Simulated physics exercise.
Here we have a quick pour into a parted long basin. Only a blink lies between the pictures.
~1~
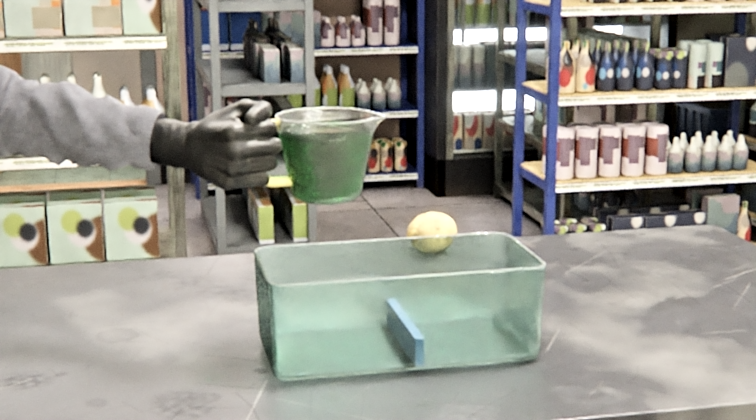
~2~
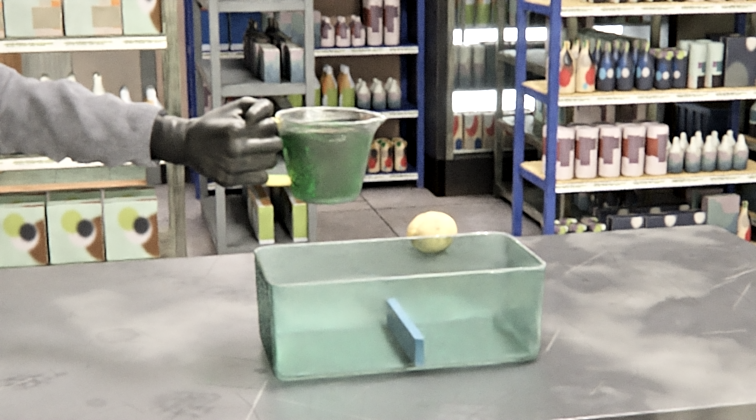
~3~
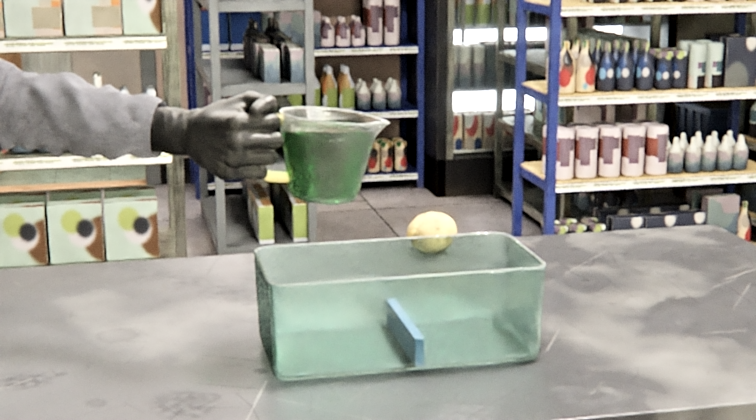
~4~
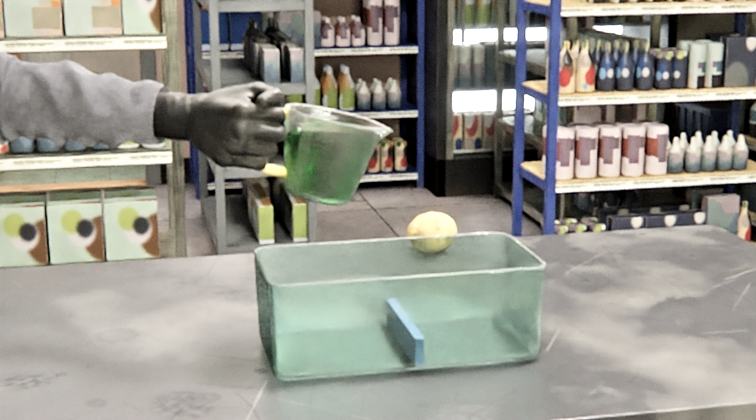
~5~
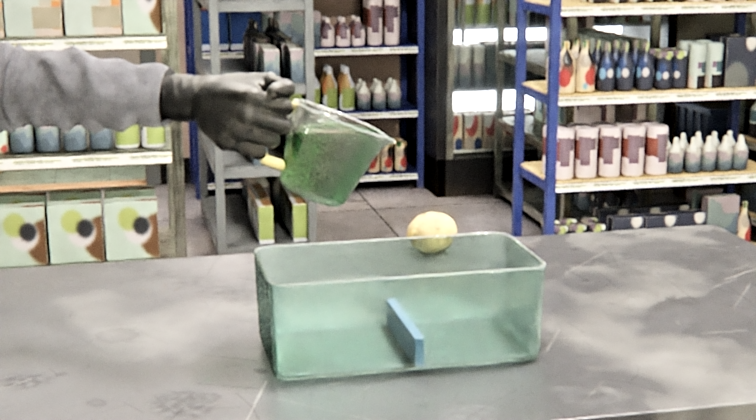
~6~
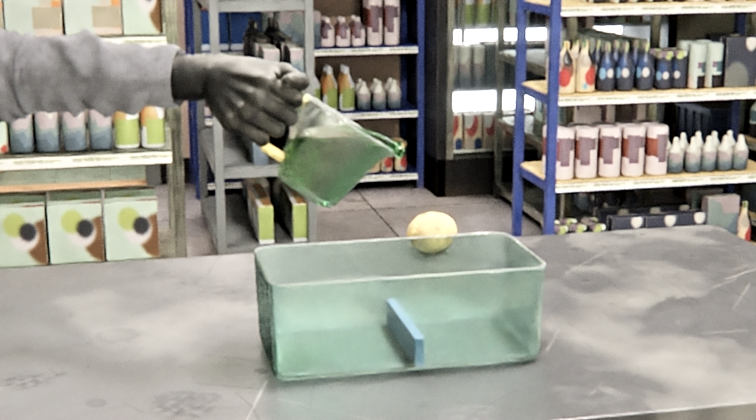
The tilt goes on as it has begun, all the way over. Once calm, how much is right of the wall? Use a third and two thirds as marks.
It comes to above two thirds.
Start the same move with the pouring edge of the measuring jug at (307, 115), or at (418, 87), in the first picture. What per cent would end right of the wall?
About 10 and 85 per cent.
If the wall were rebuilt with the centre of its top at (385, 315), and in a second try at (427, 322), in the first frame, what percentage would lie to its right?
Near 90 % and 45 %.
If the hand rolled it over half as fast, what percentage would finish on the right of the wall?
Roughly 85 in a hundred.
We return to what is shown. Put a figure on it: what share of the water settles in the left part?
Some 25 per cent.
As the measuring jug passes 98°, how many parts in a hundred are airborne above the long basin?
Some 25 per cent.
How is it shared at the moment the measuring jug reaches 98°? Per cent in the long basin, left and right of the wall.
Left about 0, right about 40.
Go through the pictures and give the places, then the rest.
In the first picture, it leans 0°; its right rim is at (386, 115); the water meets the walls at (280, 129) and (370, 125); the long basin's rim runs from (261, 267) to (526, 250); the wall's top is at (404, 319).
In the second picture, it leans 2°; its right rim is at (387, 116); the water meets the walls at (281, 129) and (371, 127).
In the third picture, it leans 6°; its right rim is at (389, 121); the water meets the walls at (284, 127) and (373, 129).
In the fourth picture, it leans 13°; its right rim is at (393, 129); the water meets the walls at (287, 127) and (378, 130).
In the fifth picture, it leans 23°; its right rim is at (396, 140); the water meets the walls at (290, 132) and (388, 133).
In the sixth picture, it leans 34°; its right rim is at (397, 154); the water meets the walls at (290, 137) and (390, 144); 3 per cent is over the edge.
A moment on, the measuring jug is tipped on its side and 32 per cent is still to pour, 1 is left of the wall and 41 right of it.
Next, the measuring jug is tipped right over and 1 per cent is still to pour, 20 is left of the wall and 74 right of it.
Then the measuring jug is tipped right over and 0 per cent is still to pour, 24 is left of the wall and 74 right of it.
Later the measuring jug is tipped right over and 0 per cent is still to pour, 24 is left of the wall and 74 right of it.
In the end 24 per cent lies left of the wall, 74 right of it and 2 outside.
